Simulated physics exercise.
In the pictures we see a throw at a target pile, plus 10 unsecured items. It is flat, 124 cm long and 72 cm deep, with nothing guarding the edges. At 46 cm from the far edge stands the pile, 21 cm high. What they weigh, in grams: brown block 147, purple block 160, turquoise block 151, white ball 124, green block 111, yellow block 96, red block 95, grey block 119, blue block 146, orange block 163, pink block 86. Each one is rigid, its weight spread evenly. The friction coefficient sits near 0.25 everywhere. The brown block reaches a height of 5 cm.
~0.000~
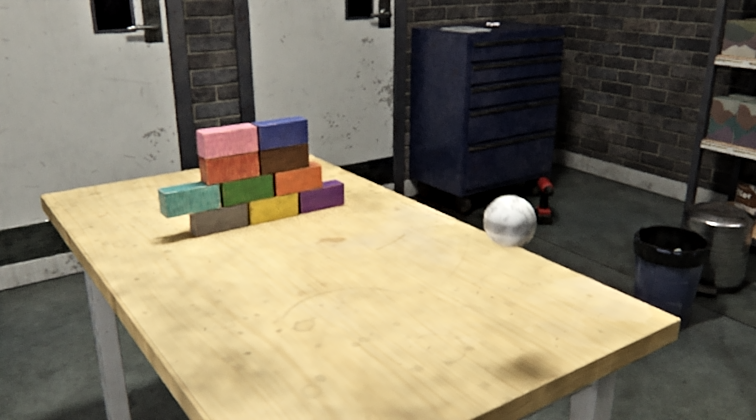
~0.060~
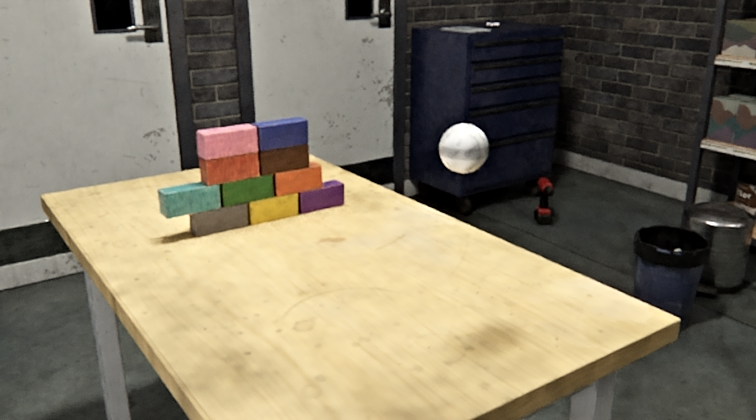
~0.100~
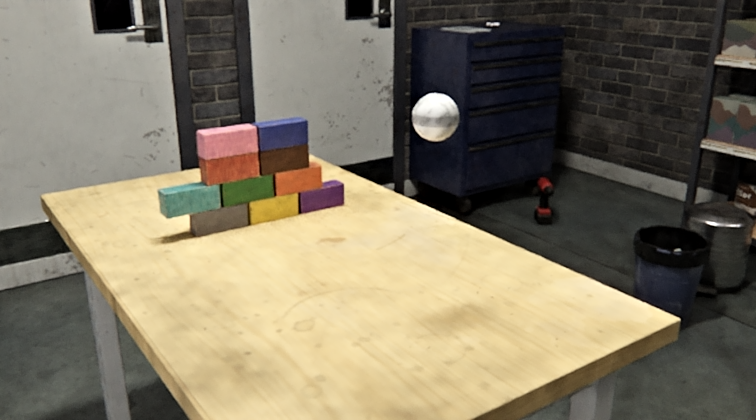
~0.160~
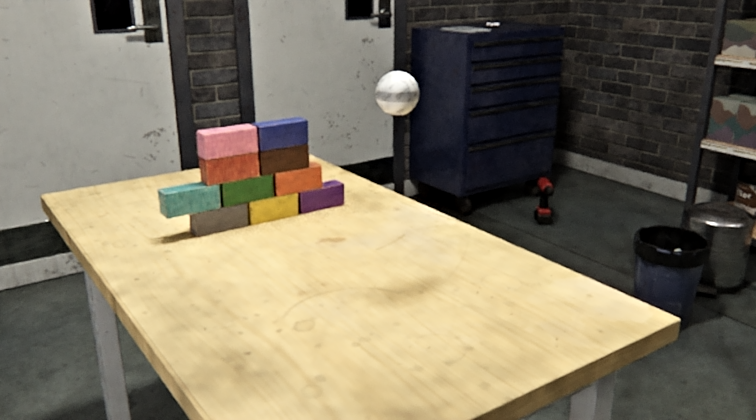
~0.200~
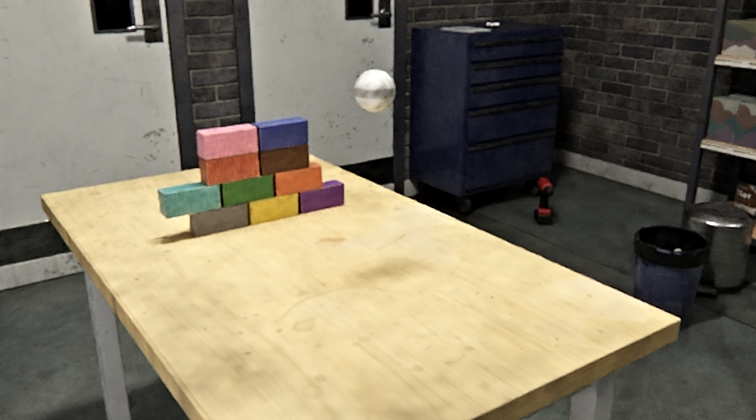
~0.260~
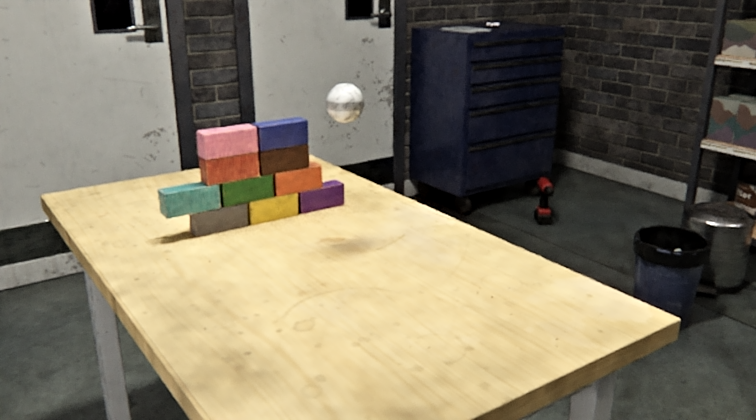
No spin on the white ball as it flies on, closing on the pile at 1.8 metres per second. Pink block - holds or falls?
Holds.
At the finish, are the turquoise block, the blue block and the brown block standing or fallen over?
Well, the turquoise block holds steady, the blue block tumbles down, and the brown block tumbles down.
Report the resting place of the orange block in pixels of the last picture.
Resting point, approx. (264, 193) px.
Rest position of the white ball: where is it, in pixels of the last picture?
Around pixel (325, 207).
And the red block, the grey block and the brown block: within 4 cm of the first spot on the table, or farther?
Red block: Remains in place; grey block: Remains in place; brown block: Is displaced.
By 0.46 s, white ball near (316, 206); brown block tilted 11°; orange block tilted 12°; blue block tilted 19°.
By 0.56 s, white ball near (321, 206); brown block tilted 51°; orange block tilted 58°; blue block tilted 70°.
By 0.66 s, white ball near (324, 207); brown block tilted 73°; orange block on its side; blue block on its side.
By 0.86 s, white ball near (325, 207); brown block on its side; blue block on its side; orange block on its side.
When it is over (1.4 s), lying over on the table, brown block, blue block and orange block; the other 7 within 4 cm of the start. End places, in pixels of the last picture, pink block near (228, 141).
